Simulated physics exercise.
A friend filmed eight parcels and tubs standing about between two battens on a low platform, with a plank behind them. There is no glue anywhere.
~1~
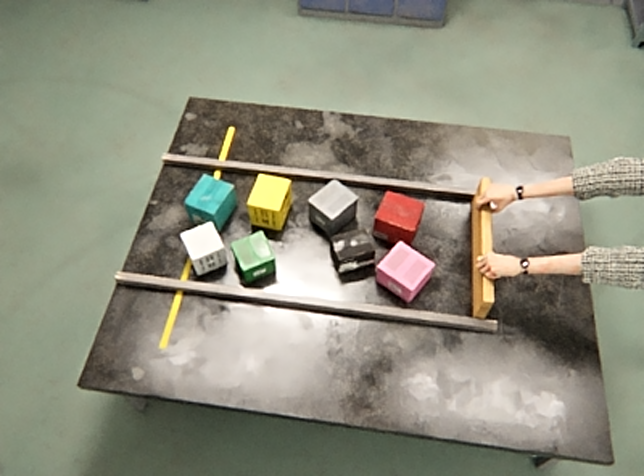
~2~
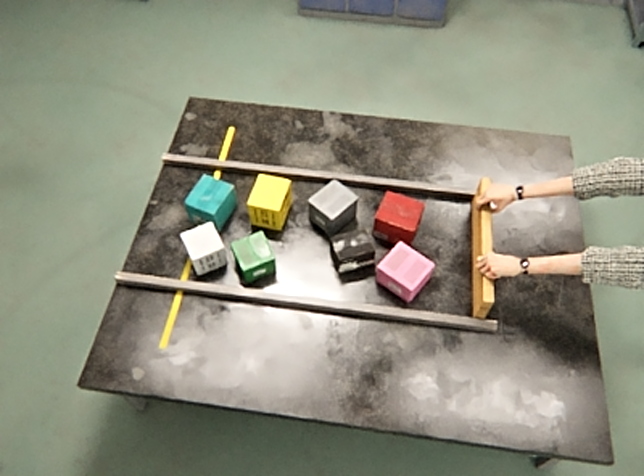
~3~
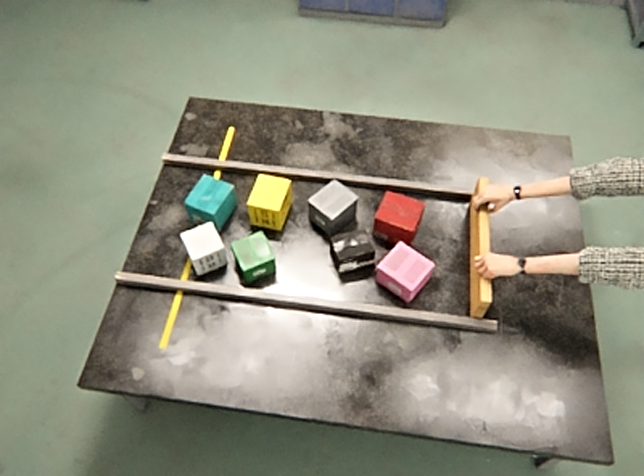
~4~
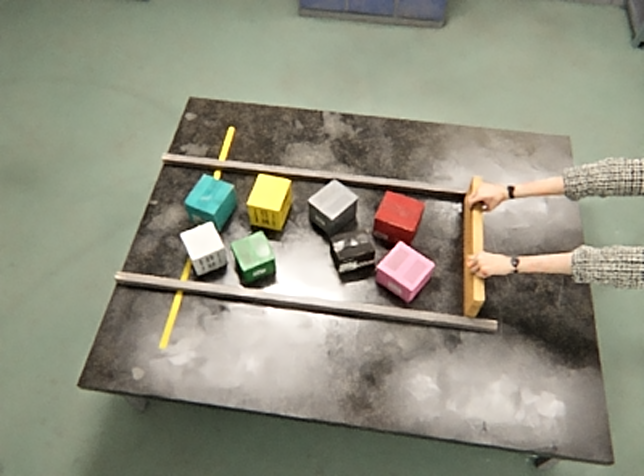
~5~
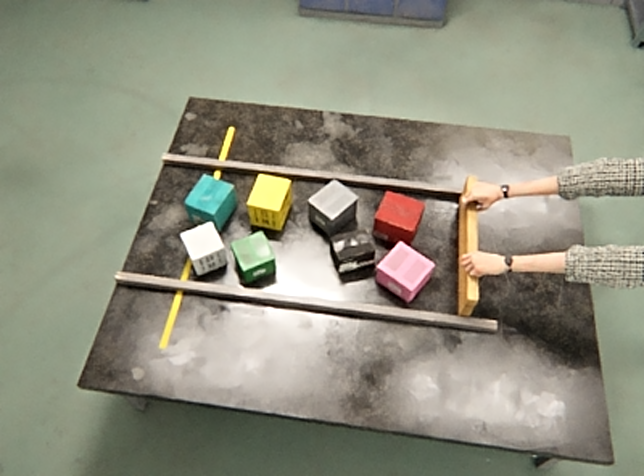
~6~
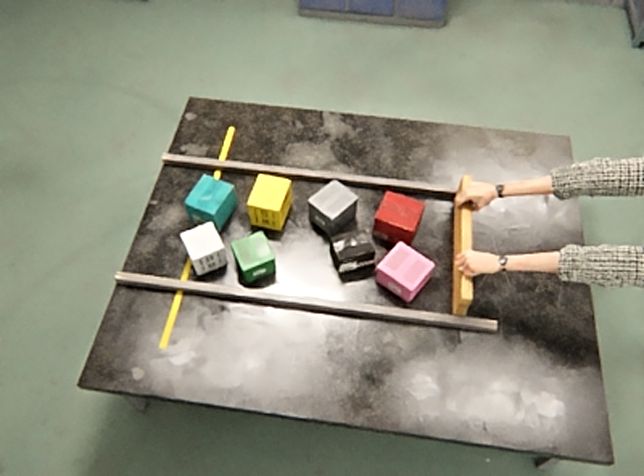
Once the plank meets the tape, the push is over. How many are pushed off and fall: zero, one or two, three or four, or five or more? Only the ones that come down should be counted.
Looks to me like the count going over is a three or a four.
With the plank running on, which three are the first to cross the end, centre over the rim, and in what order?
Turquoise parcel, white crate, yellow crate.
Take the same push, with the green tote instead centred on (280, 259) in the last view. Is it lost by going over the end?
In that case it never drops.
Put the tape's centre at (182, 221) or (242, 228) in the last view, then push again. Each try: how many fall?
On the ground you'd count 6 the first time and 1 the second.
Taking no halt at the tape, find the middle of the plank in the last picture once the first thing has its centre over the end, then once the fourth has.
At (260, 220) for the first, at (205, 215) for the fourth.
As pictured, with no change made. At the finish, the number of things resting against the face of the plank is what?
It ends up touching 2.
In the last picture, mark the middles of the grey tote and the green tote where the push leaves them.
First: About (153, 186); second: About (126, 243).
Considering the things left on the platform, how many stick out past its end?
The number overhanging is 3.
Soon after, none off yet; turquoise parcel at rest near (212, 204); white crate at rest near (205, 249); green tote at rest near (254, 258).
In the end, the number that fall off is three or four; gone, yellow crate, white crate and turquoise parcel.
